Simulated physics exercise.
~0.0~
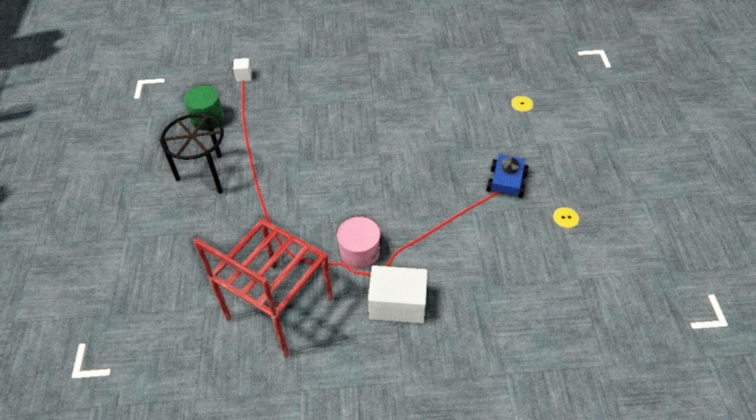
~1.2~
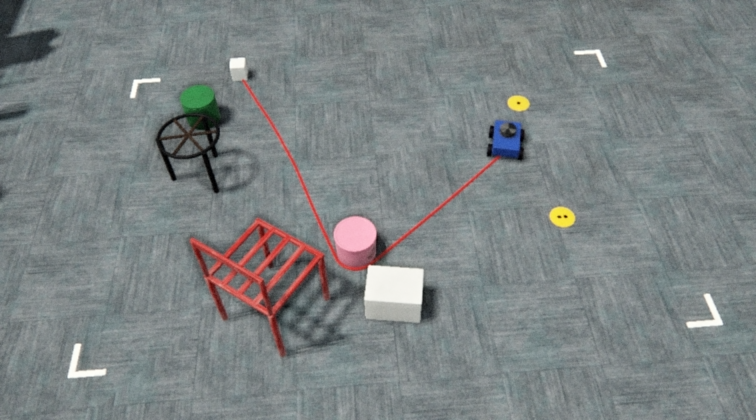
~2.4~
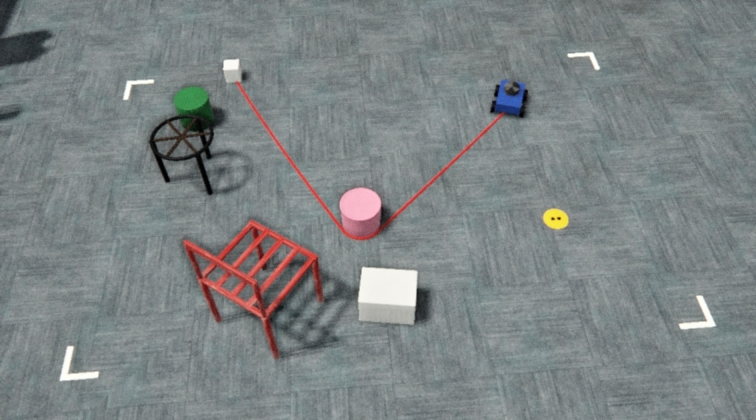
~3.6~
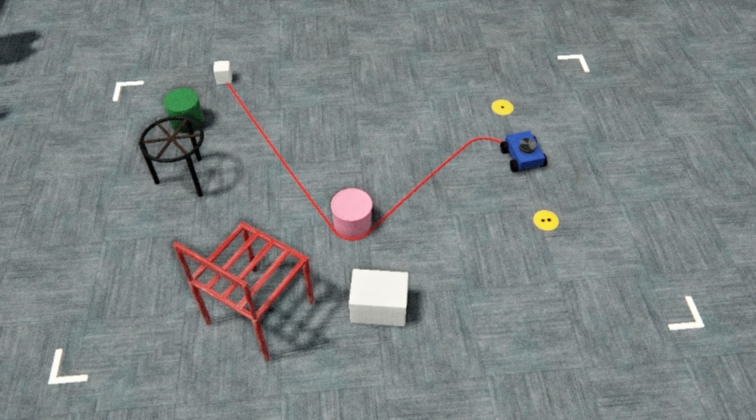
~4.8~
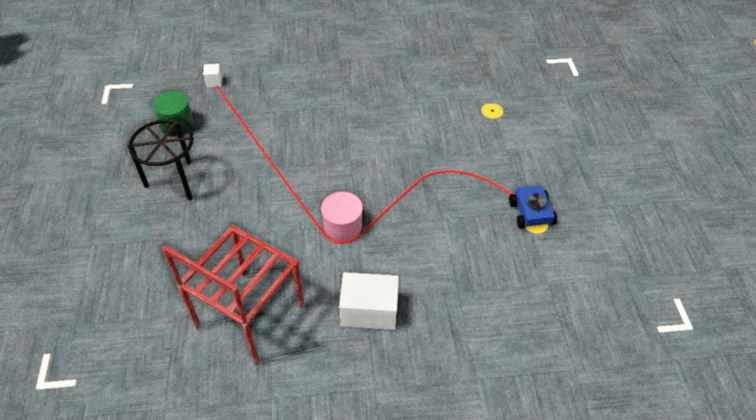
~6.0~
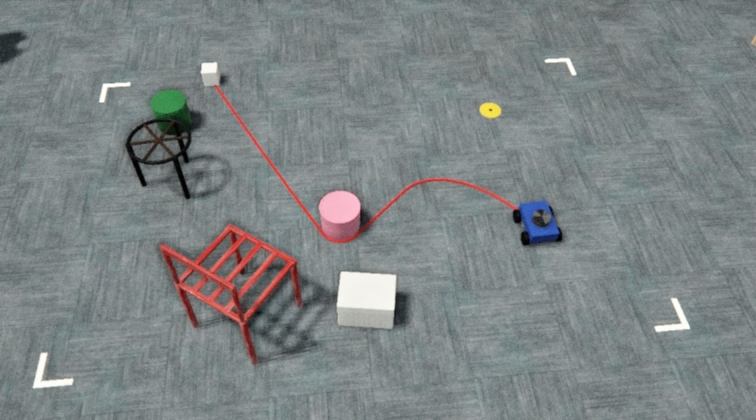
Red chair standing by as a blue cart pulls a red cord taut, shifting a pink bucket, then rolls back, leaving slack.
